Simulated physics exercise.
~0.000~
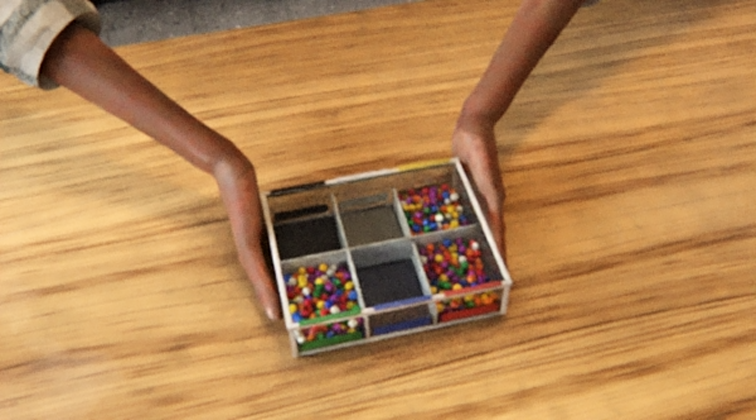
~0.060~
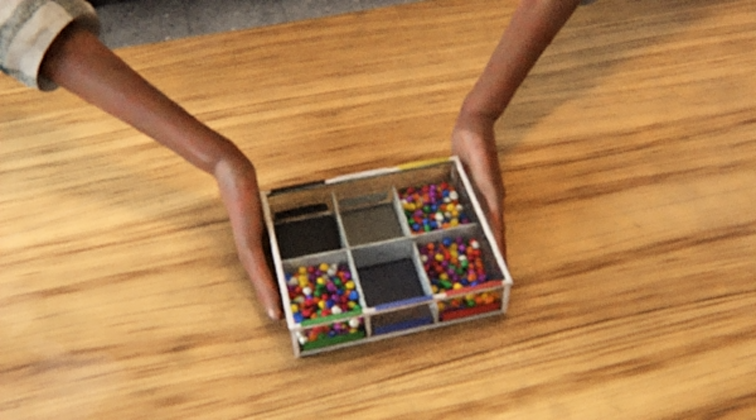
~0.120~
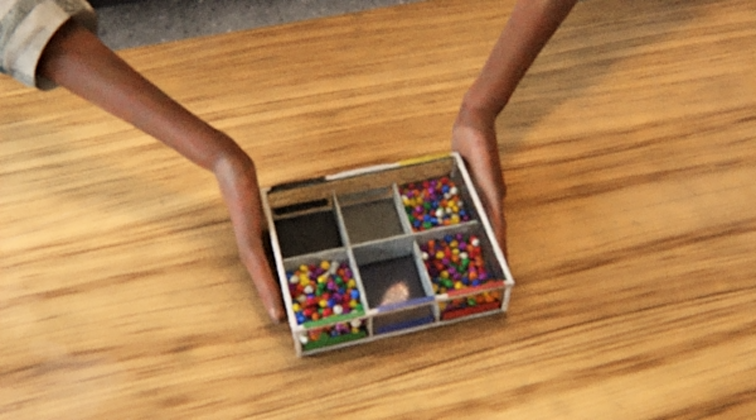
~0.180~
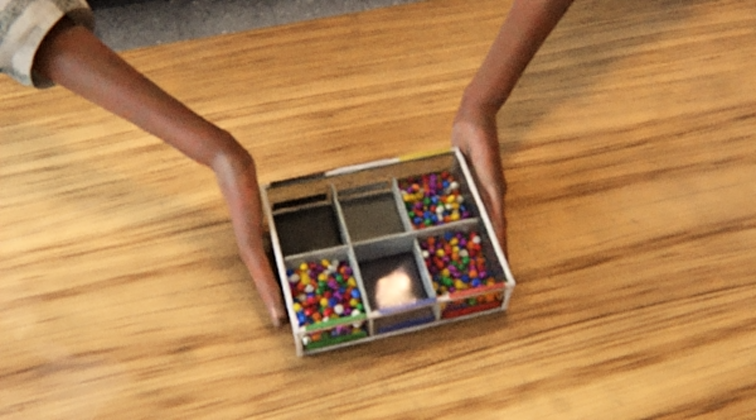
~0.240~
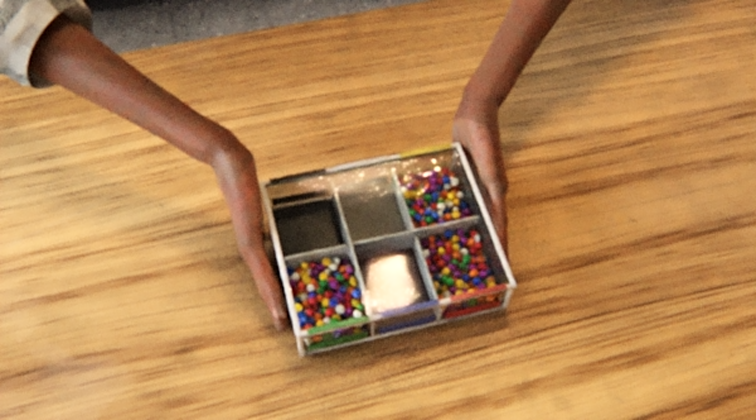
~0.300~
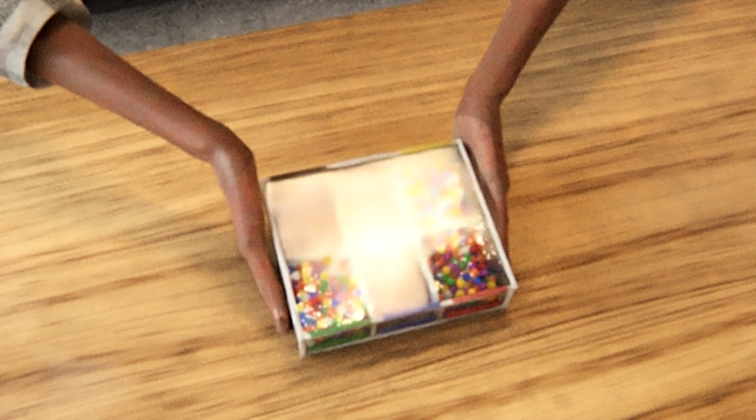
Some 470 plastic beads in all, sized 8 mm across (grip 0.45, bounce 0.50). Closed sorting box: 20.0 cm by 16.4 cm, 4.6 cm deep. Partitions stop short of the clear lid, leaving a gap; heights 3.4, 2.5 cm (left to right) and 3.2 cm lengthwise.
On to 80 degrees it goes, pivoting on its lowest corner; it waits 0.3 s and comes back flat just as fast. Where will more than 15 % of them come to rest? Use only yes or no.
Red: Yes; blue: No; green: Yes; yellow: Yes; white: No; black: No.
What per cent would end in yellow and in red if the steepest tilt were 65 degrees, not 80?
In per cent, yellow gets 30 and red gets 35.
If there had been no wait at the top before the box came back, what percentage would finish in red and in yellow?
In per cent: Red 35; yellow 25.
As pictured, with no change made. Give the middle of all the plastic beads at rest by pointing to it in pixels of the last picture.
Est. centre at rest: (443, 285) px.
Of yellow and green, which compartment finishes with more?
The green one.
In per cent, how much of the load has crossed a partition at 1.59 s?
Near 10 in a hundred.
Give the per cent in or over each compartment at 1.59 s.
Red = 35, blue = 0, green = 35, yellow = 25, white = 0, black = 0 (per cent).
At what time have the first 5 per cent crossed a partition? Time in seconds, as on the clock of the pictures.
Close to the 1.40 s mark.
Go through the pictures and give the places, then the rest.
Box tilt 0 degrees, front corners at (292, 325) and (506, 282); red 30 %, green 35 %, yellow 35 %, in the first picture.
Box tilt 1 degrees, front corners at (294, 326) and (507, 282), in the second picture.
Box tilt 4 degrees, front corners at (297, 328) and (509, 282), lowest corner right front, in the third picture.
Box tilt 7 degrees, front corners at (298, 330) and (510, 283), lowest corner right front, in the fourth picture.
Box tilt 11 degrees, front corners at (301, 333) and (511, 284), lowest corner right front, in the fifth picture.
Box tilt 15 degrees, front corners at (303, 336) and (512, 286), lowest corner right front; red 30 %, green 35 %, yellow 35 %. Its pace works out near 60 degrees a second, in the sixth picture.
After 1.59 s, tilt 80 degrees; red 35 %, green 35 %, yellow 25 %.
After 2.45 s, tilt 40 degrees; red 40 %, green 35 %, yellow 25 %.
After 3.32 s, tilt 0 degrees; red 40 %, blue 5 %, green 35 %, yellow 25 %.
At rest (3.9 s), red 40 %, blue 5 %, green 35 %, yellow 25 %, white 0 %, black 0 %.
